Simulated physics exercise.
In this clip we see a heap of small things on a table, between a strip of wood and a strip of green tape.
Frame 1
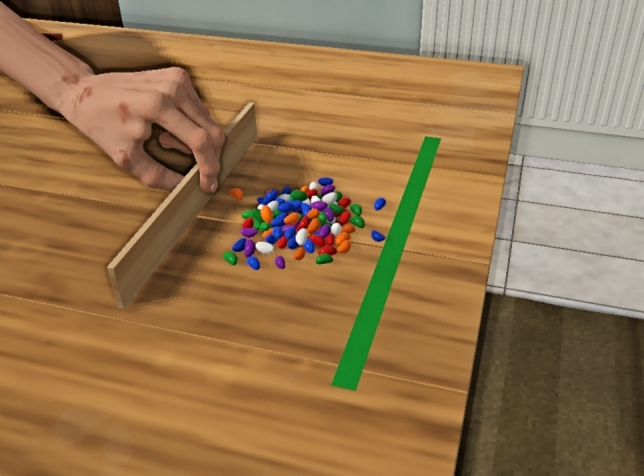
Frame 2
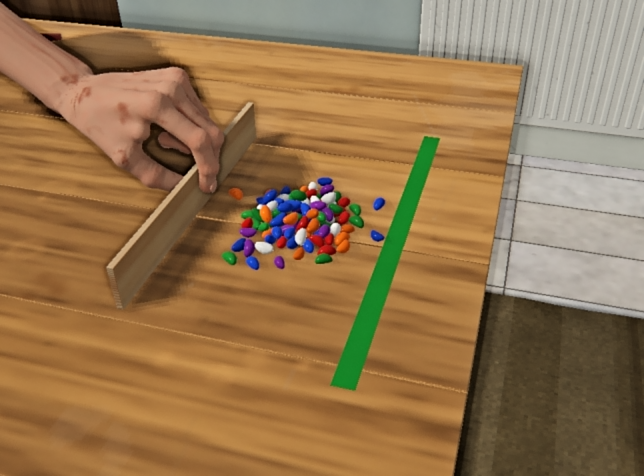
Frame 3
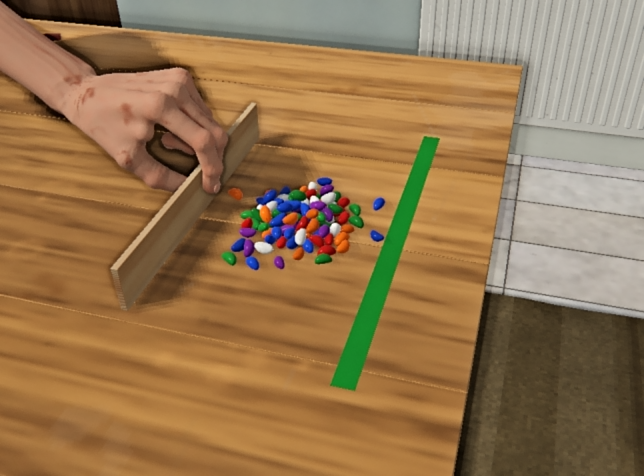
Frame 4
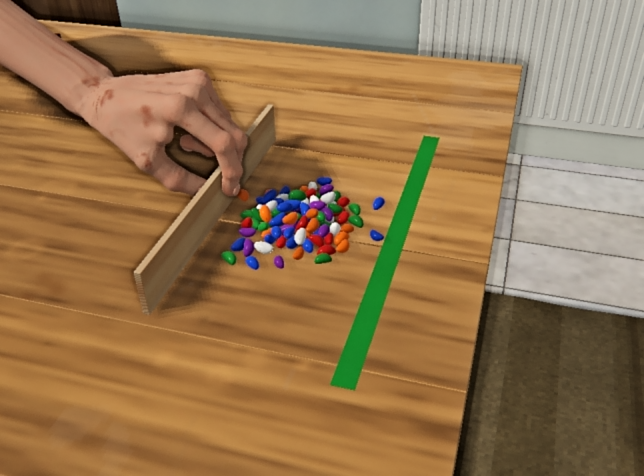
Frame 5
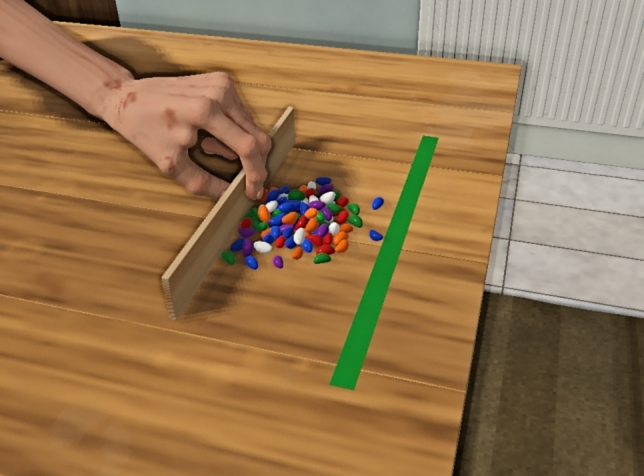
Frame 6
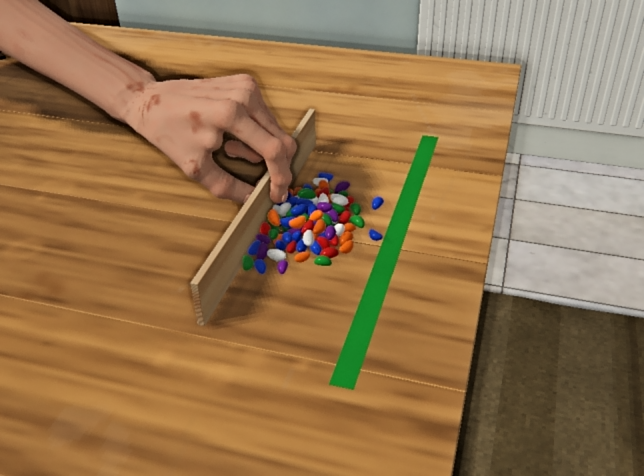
On a wooden table, a hand held a strip of wood still beside a heap of colorful jelly beans, then slid it right, pushing many of them together slightly toward a strip of green tape.
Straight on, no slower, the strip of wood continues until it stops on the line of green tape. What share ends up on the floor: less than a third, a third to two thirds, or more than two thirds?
Less than a third.
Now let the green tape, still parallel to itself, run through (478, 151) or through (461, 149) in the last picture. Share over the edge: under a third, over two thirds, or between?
The first position gives above two thirds, the second gives one to two thirds.
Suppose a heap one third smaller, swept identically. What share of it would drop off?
Expected share: Around 0 %.
Just after the last frame, strip of wood still moving, near (337, 191); heap all on the table, its front near (417, 242).
A moment on, strip of wood stopped at the green tape; heap all on the table, its front near (493, 254).
Further on, strip of wood stopped at the green tape; heap about a tenth over the edge.
When it is over, strip of wood stopped at the green tape; heap about a tenth over the edge.
